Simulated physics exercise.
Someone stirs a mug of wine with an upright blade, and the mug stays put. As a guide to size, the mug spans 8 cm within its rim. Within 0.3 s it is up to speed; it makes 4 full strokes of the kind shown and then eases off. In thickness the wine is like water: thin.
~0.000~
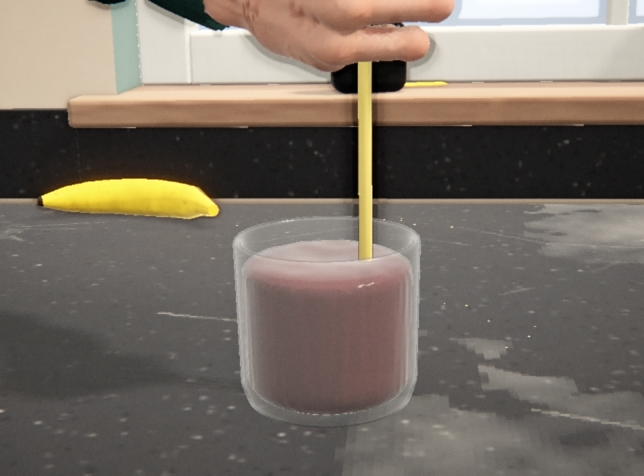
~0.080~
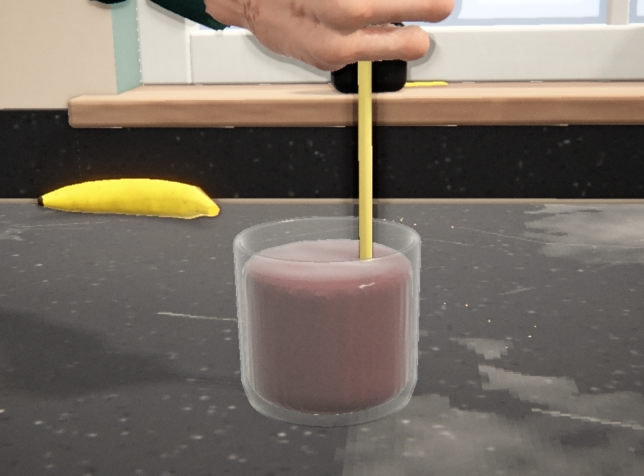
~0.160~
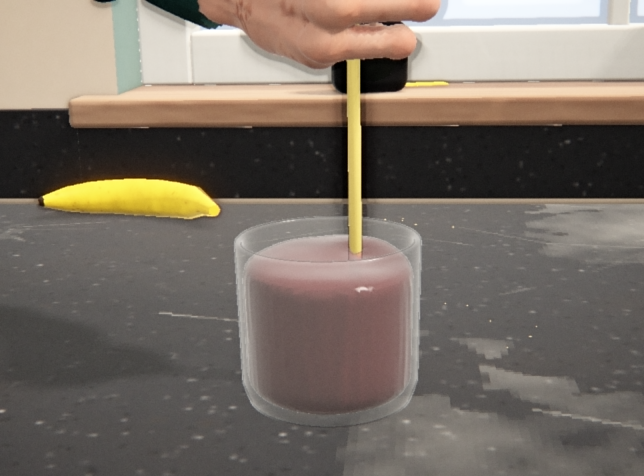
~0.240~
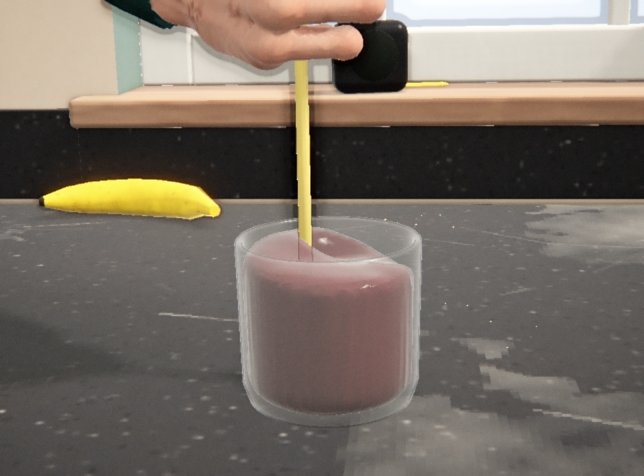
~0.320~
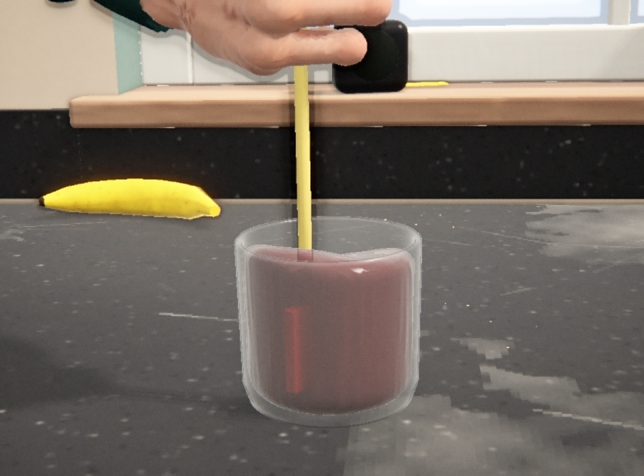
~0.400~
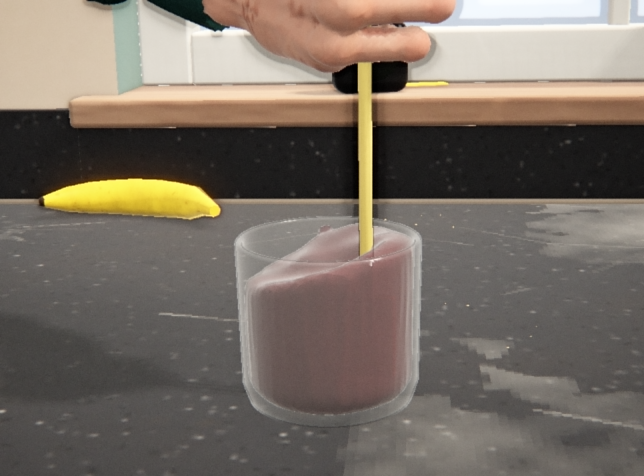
In the video, a hand holds a thin yellow stick upright in a clear cup of reddish liquid, moves it left and then back right, and the liquid's surface ripples and then slants up toward the right.
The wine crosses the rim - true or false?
True.
Then, 0.64 s in, 7 ml is over the rim.
Then, 0.88 s in, 16 ml is over the rim.
Then, 1.12 s in, 22 ml is over the rim.
Then, 1.36 s in, 26 ml is over the rim.
Finally, 25 ml is over the rim.
